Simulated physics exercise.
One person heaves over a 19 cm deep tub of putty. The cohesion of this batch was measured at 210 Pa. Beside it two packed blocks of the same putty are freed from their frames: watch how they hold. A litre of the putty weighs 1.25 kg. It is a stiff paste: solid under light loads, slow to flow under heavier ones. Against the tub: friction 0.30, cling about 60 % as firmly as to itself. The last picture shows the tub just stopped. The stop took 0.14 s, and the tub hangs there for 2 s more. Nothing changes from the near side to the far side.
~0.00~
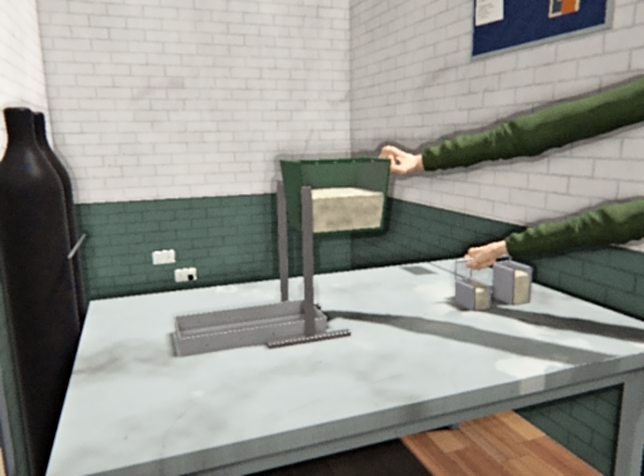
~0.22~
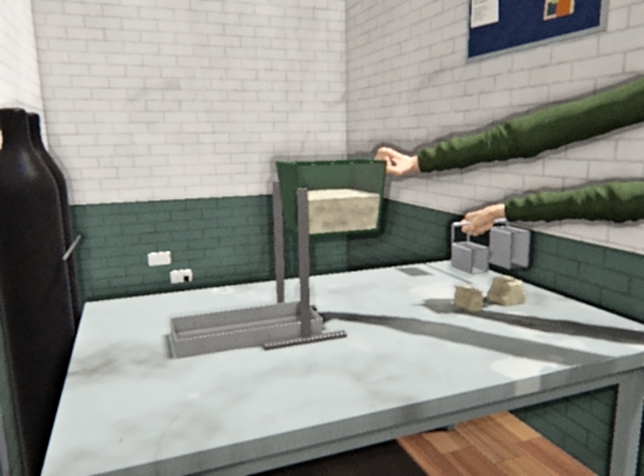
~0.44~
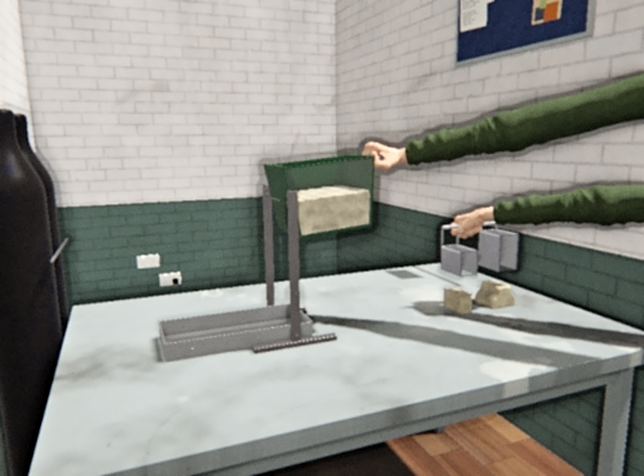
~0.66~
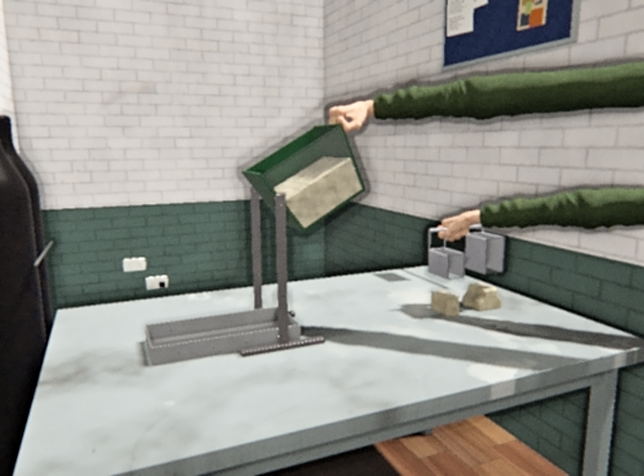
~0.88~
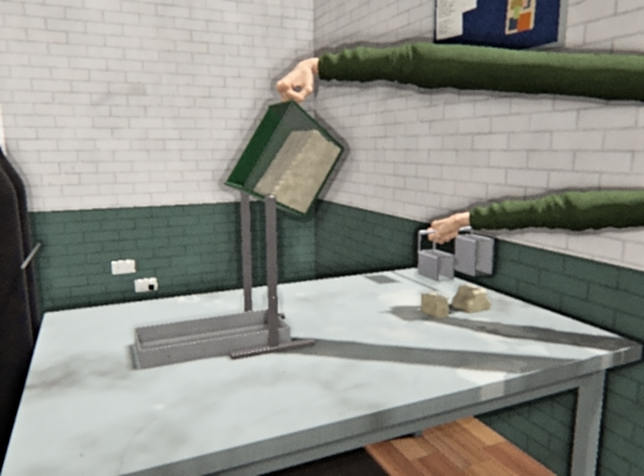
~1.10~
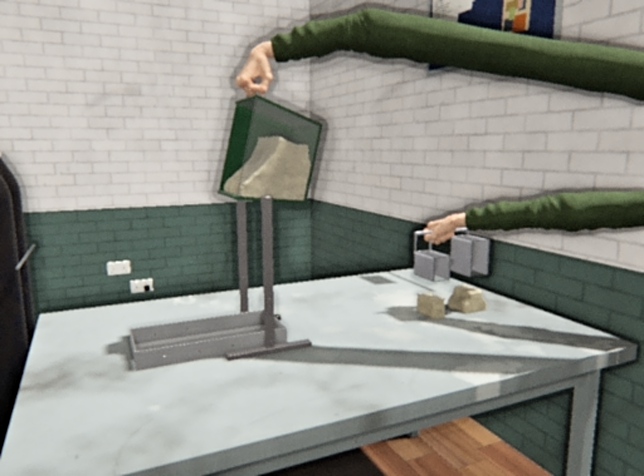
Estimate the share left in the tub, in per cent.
It comes to some 71 %.
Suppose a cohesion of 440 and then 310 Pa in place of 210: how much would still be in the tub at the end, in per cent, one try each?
In turn about 100 %, 90 %.
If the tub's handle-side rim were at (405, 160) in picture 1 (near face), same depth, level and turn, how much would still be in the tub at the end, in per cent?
It would be near 55 %.
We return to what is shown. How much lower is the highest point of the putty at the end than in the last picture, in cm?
Some 7 cm.
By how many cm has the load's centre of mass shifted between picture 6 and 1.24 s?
Some 4 cm.
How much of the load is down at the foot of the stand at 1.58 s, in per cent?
Some 0 per cent.
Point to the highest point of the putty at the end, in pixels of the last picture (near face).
At about (283, 165).
After 1.24 s, the tub is at 76 degrees and holds 92 %.
After 1.41 s, the tub is at 76 degrees and holds 76 %.
After 1.58 s, the tub is at 76 degrees and holds 71 %.
After 1.75 s, the tub is at 76 degrees and holds 71 %.
After 3.10 s, the tub is at 76 degrees and holds 71 %.
